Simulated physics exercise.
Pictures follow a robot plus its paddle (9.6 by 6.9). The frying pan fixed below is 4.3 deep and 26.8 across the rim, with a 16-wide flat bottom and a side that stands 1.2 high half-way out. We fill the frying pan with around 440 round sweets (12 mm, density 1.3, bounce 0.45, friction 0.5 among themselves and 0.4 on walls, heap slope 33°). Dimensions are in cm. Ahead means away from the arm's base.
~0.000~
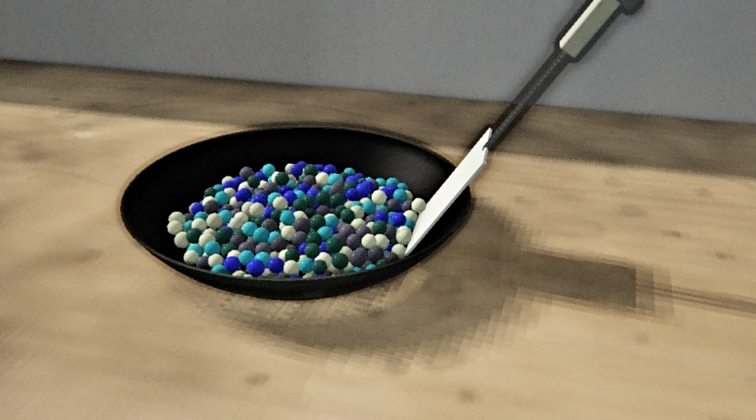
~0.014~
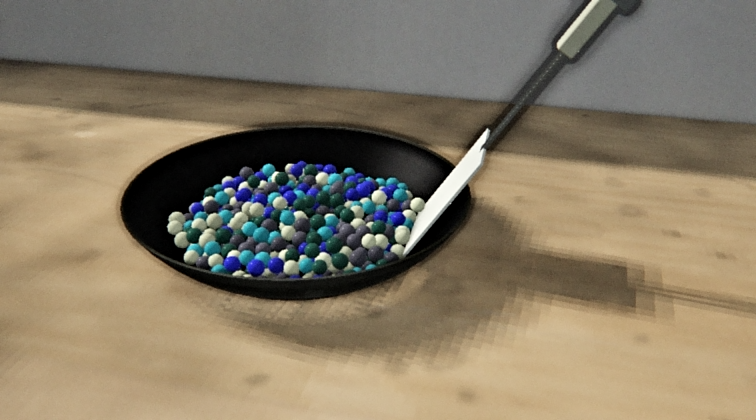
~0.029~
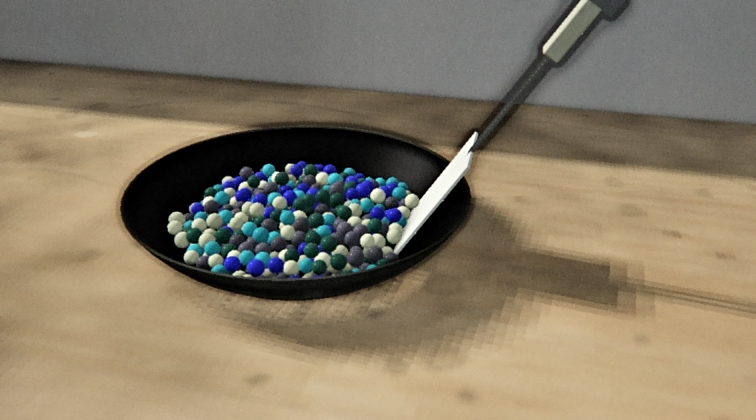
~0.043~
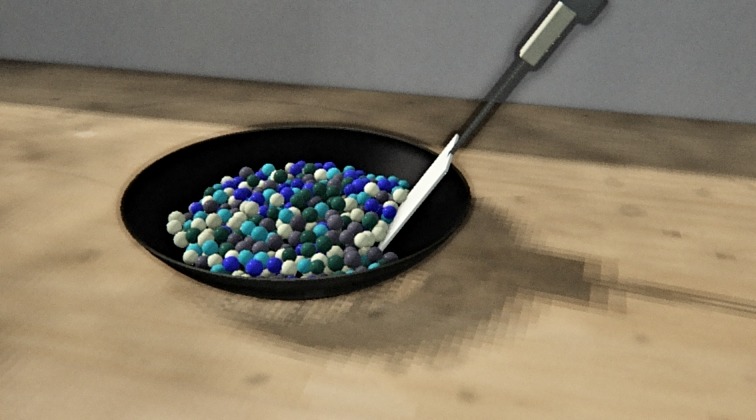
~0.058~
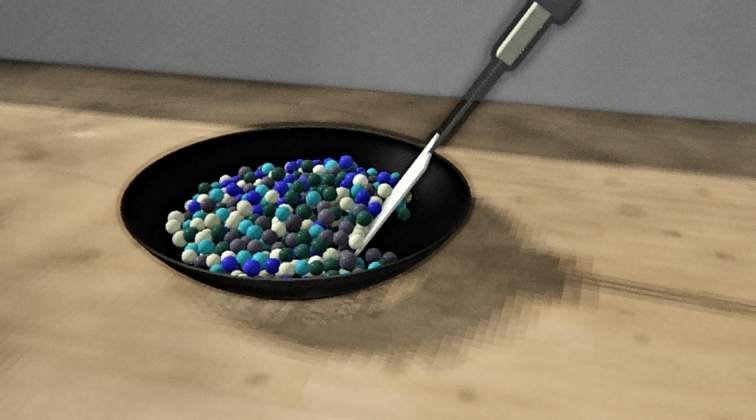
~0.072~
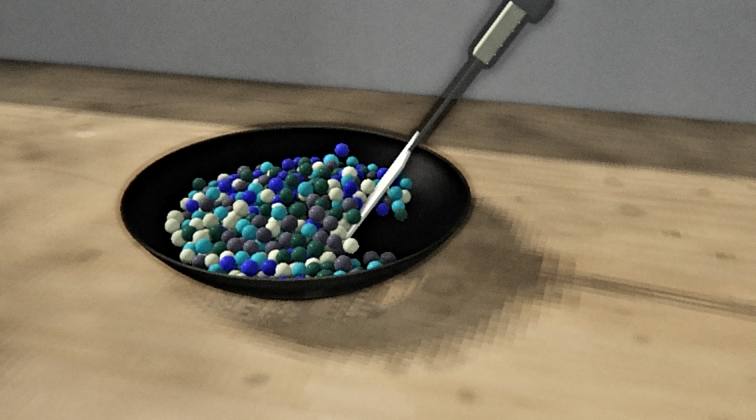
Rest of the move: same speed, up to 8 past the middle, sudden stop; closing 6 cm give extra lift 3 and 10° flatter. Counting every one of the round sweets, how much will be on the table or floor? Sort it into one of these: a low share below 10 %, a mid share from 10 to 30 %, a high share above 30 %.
A mid share, from 10 to 30 %.
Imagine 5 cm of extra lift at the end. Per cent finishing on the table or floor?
About 15 %.
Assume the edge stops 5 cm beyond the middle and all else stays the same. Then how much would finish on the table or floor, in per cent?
My guess would be around 5 per cent.
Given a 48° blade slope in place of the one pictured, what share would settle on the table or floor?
My guess is close to 15 per cent.
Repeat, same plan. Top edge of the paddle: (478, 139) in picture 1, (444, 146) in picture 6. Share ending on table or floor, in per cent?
Around 5 per cent finishes on the table or floor.
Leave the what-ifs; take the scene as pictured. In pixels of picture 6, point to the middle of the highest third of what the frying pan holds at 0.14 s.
Roughly pixel (254, 191).
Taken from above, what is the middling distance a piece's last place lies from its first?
About 3 cm.
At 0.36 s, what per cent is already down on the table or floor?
Roughly 15 percent of it.
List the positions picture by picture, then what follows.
The first picture shows paddle top edge at (488, 145), sloping 58°; upper third of the load around (300, 208), from x 175 to 420, top at y 165; 435 in the frying pan.
The second picture shows paddle top edge at (485, 146), sloping 58°; upper third of the load around (300, 208), from x 175 to 420, top at y 165.
The third picture shows paddle top edge at (473, 149), sloping 58°; upper third of the load around (305, 210), from x 175 to 410, top at y 165.
The fourth picture shows paddle top edge at (453, 151), sloping 58°; upper third of the load around (311, 207), from x 175 to 405, top at y 165.
The fifth picture shows paddle top edge at (432, 150), sloping 58°; upper third of the load around (304, 204), from x 175 to 405, top at y 160.
The sixth picture shows paddle top edge at (411, 148), sloping 58°; upper third of the load around (302, 198), from x 175 to 405, top at y 150; 435 in the frying pan.
By 0.11 s, sloping 58°, highest piece 6 above the table; 435 in the frying pan.
By 0.14 s, sloping 55°, highest piece 7 above the table; 435 in the frying pan.
By 0.36 s, sloping 48°, highest piece 7 above the table; 353 in the frying pan, 65 on the table or floor, 17 on the blade or in flight.
By 1.41 s, sloping 48°, highest piece 4 above the table; 353 in the frying pan, 82 on the table or floor.
Final count, 353 in the frying pan, 82 on the table or floor. That is 19 % on the table or floor.
